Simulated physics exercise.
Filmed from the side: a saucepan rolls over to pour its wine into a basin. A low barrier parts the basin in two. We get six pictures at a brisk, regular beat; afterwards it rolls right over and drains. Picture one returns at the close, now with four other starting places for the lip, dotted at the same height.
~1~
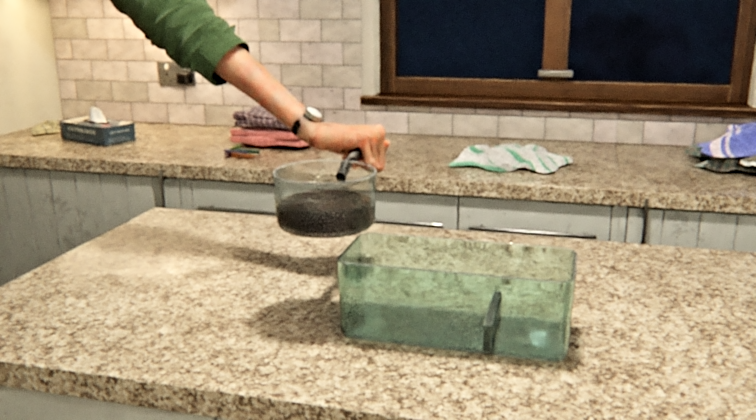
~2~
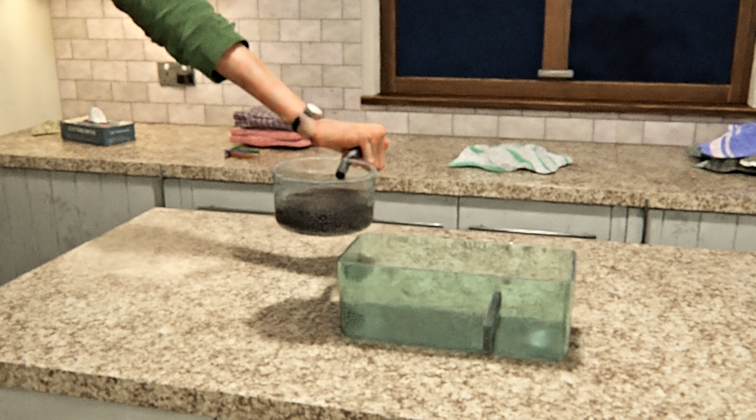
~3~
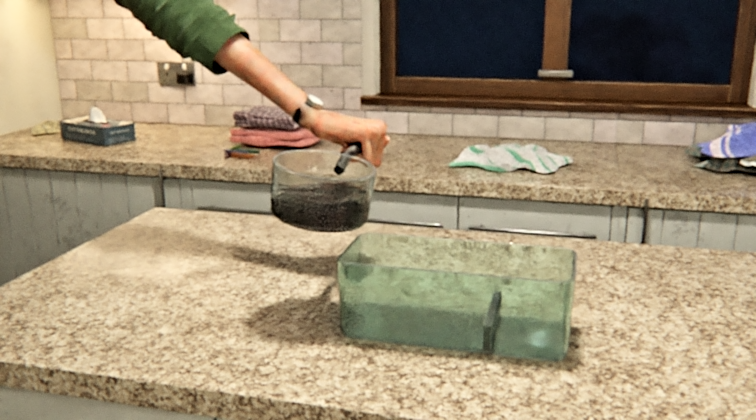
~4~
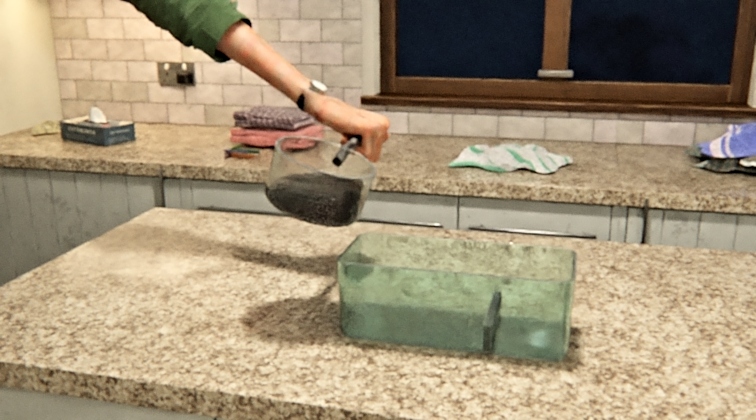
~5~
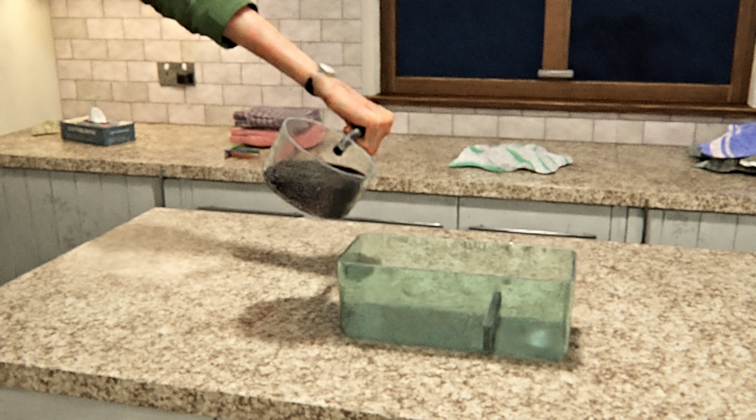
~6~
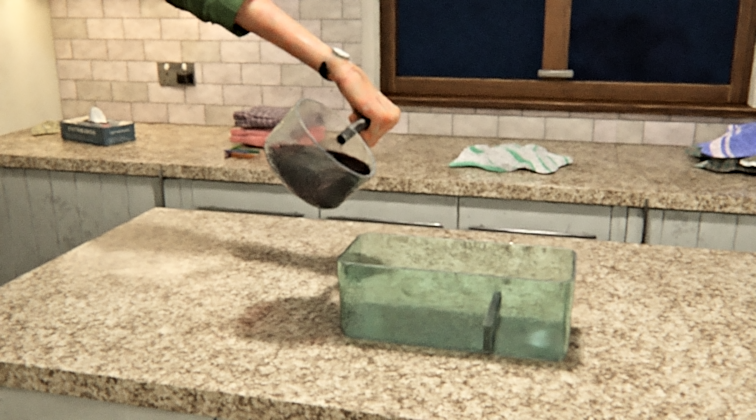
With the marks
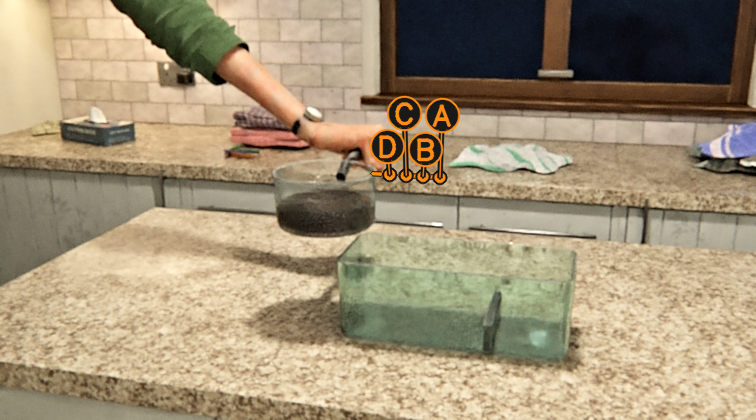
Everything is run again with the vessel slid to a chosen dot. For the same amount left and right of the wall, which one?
Choose B.
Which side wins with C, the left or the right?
More ends on the left.
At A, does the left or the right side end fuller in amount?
The right side.
In orange, A at (439, 177); B at (422, 176); C at (406, 175); D at (389, 174).
With A, about 18 % ends left of the wall and 78 % right of it; 4 % is lost outside.
With B, about 51 % ends left of the wall and 46 % right of it; 3 % is lost outside.
With C, about 86 % ends left of the wall and 11 % right of it; 3 % is lost outside.
With D, about 91 % ends left of the wall and 6 % right of it; 3 % is lost outside.
